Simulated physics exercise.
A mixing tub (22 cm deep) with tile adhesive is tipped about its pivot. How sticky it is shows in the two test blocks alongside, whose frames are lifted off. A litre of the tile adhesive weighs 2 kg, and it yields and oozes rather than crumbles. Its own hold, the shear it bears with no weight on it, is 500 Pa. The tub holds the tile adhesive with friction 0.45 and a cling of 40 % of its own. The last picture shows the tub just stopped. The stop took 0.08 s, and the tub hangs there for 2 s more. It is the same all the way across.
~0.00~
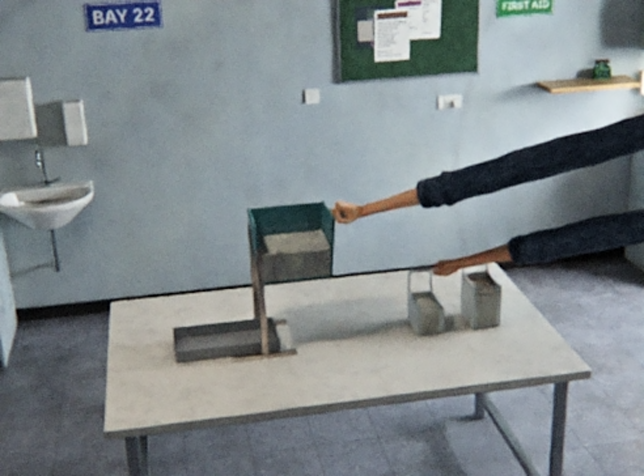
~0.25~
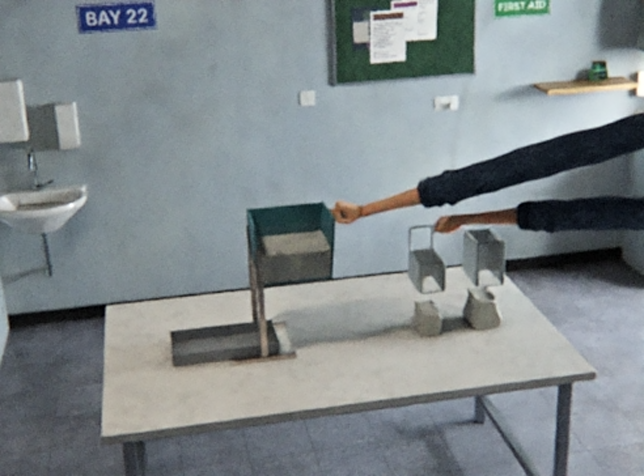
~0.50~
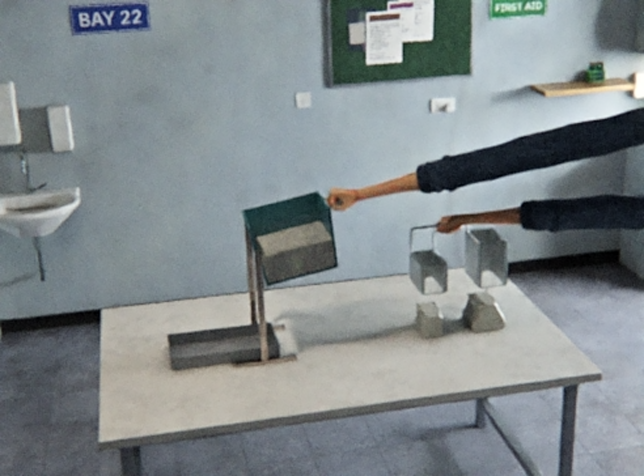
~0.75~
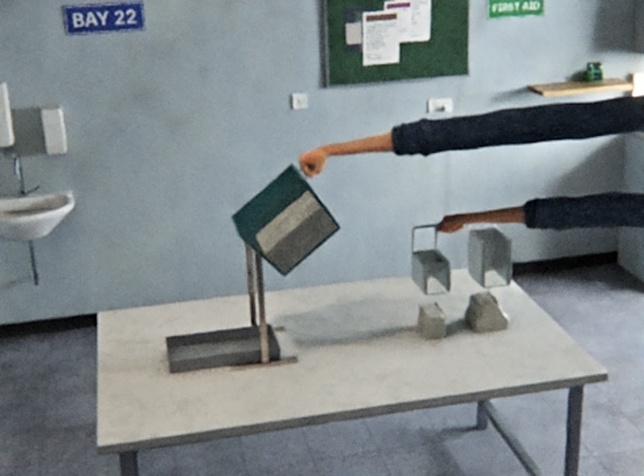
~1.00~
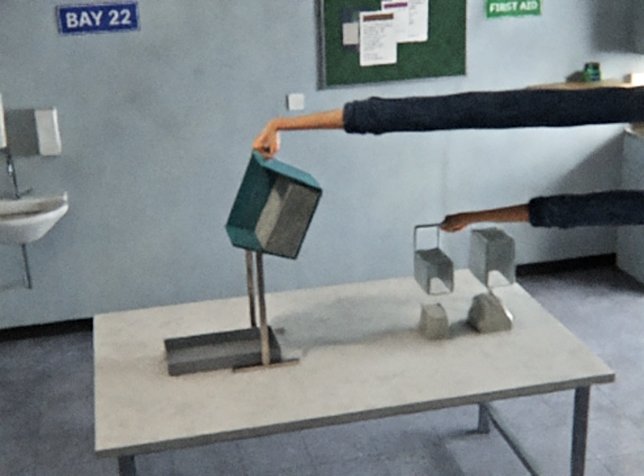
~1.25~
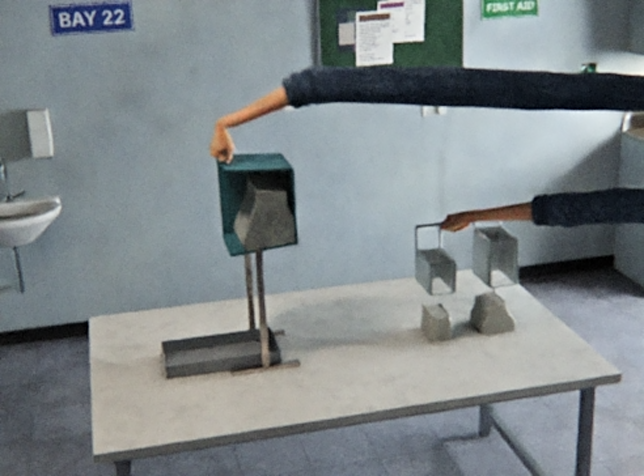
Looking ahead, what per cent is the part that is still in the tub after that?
Close to 62 per cent.
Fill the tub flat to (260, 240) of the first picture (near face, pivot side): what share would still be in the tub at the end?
Then about 40 %.
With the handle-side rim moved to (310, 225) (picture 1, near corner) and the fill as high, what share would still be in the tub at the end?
In that case some 100 per cent.
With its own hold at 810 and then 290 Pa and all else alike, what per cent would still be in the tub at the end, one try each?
In that order: 60 %, 55 %.
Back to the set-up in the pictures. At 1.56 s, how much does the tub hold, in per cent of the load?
About 80 %.
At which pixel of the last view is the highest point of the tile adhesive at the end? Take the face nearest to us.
Around (278, 220).
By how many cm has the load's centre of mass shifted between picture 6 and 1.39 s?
Some 5 cm.
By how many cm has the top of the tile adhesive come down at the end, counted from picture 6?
About 10 cm.
After 1.39 s, the tub is at 90 degrees and holds 98 %.
After 1.56 s, the tub is at 90 degrees and holds 81 %.
After 1.73 s, the tub is at 90 degrees and holds 67 %.
After 1.90 s, the tub is at 90 degrees and holds 63 %.
After 3.25 s, the tub is at 90 degrees and holds 62 %.
